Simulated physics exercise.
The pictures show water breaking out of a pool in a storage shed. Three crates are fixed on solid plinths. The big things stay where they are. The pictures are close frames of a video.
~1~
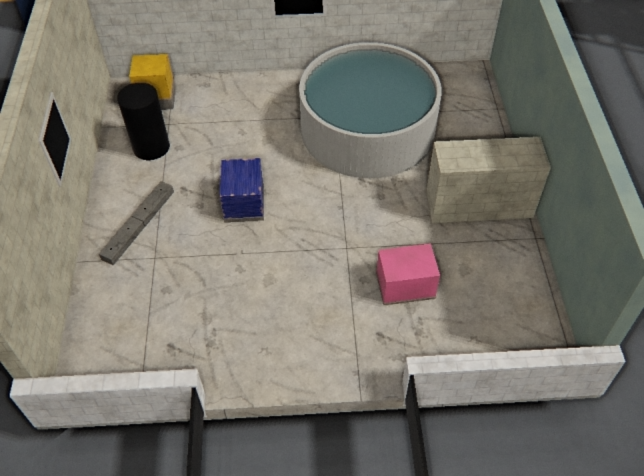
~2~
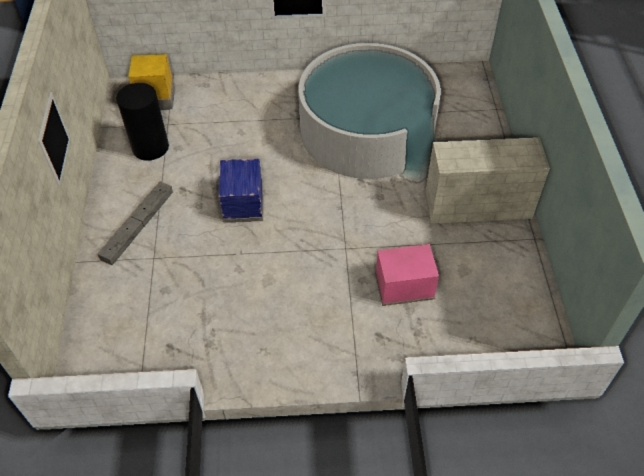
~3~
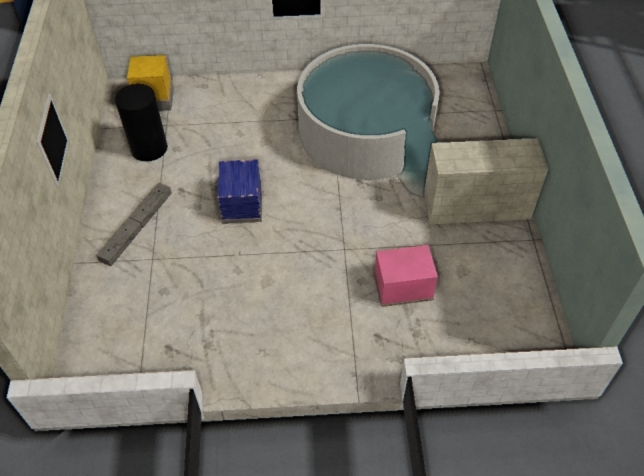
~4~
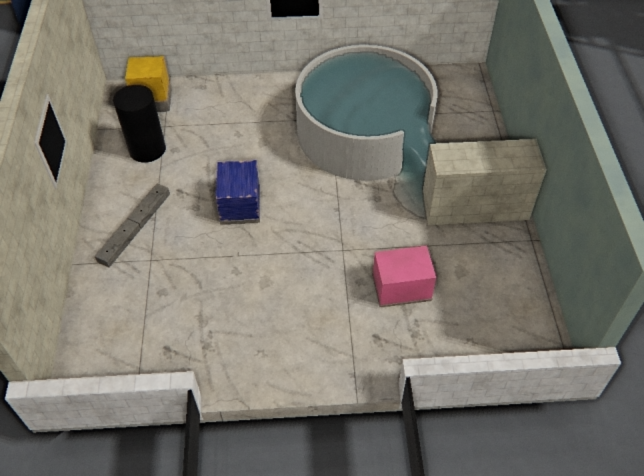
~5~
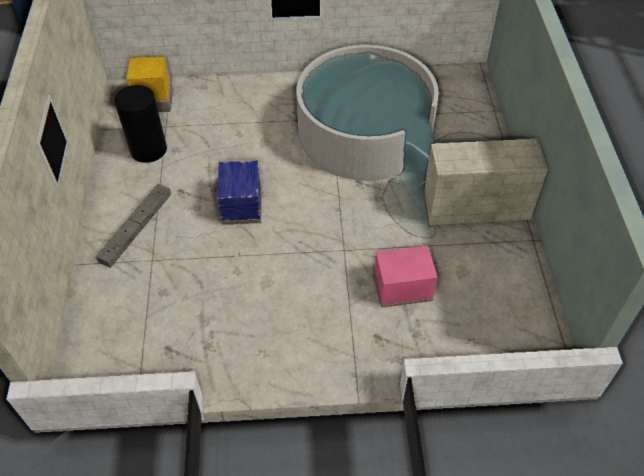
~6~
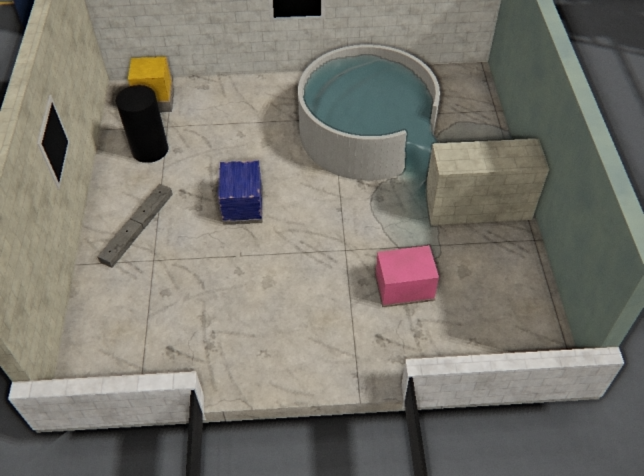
Water poured out through a gap that opened in the front right side of the round pool, then spread in a thin sheet across the tiled floor between the beige block and the blue box.
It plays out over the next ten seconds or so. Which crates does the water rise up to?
One by one: The pink crate gets wet; the yellow crate stays dry; the blue crate stays dry.
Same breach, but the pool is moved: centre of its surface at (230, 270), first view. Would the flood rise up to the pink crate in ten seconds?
One by one: Pink is soaked.
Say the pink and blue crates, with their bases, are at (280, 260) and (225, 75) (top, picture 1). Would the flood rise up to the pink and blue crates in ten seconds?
In short: Pink takes water, blue ends up wet.
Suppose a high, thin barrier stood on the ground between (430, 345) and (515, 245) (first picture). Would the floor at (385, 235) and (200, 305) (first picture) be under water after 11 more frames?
As listed: Under water, no water.
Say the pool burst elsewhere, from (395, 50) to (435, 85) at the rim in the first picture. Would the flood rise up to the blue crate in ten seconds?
Blue is soaked.
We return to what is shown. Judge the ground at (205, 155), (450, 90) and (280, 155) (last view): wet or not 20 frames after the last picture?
One after the other: No water, covered, not flooded.
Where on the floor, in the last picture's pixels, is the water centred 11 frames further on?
Near (402, 147).
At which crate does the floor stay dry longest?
That is the crate marked yellow.
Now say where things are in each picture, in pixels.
The first frame shows still water in the round pool at (370, 91).
In the second frame, water pours out at (419, 145) and has run to a hidden place.
In the third frame, water pours out at (418, 148) and has run to a hidden place.
In the fourth frame, water pours out at (416, 150) and has run to a hidden place.
In the fifth frame, the front is at a hidden place, out from the gap at (417, 149).
In the sixth frame, the front is at (534, 214), out from the gap at (418, 149).
A moment on, water covers 15 % of the floor; the pink crate water round its plinth, the yellow crate not reached, the blue crate not reached.
Next, water covers 35 % of the floor; the pink crate water round its plinth, the yellow crate not reached, the blue crate water round its plinth.
Then, water covers 60 % of the floor; the pink crate water round its plinth, the yellow crate not reached, the blue crate water round its plinth.
Later, water covers 85 % of the floor; the pink crate water round its plinth, the yellow crate water round its plinth, the blue crate water round its plinth.
In the end, water covers 100 % of the floor; the pink crate was topped, the yellow crate stayed above the water, the blue crate stayed above the water.
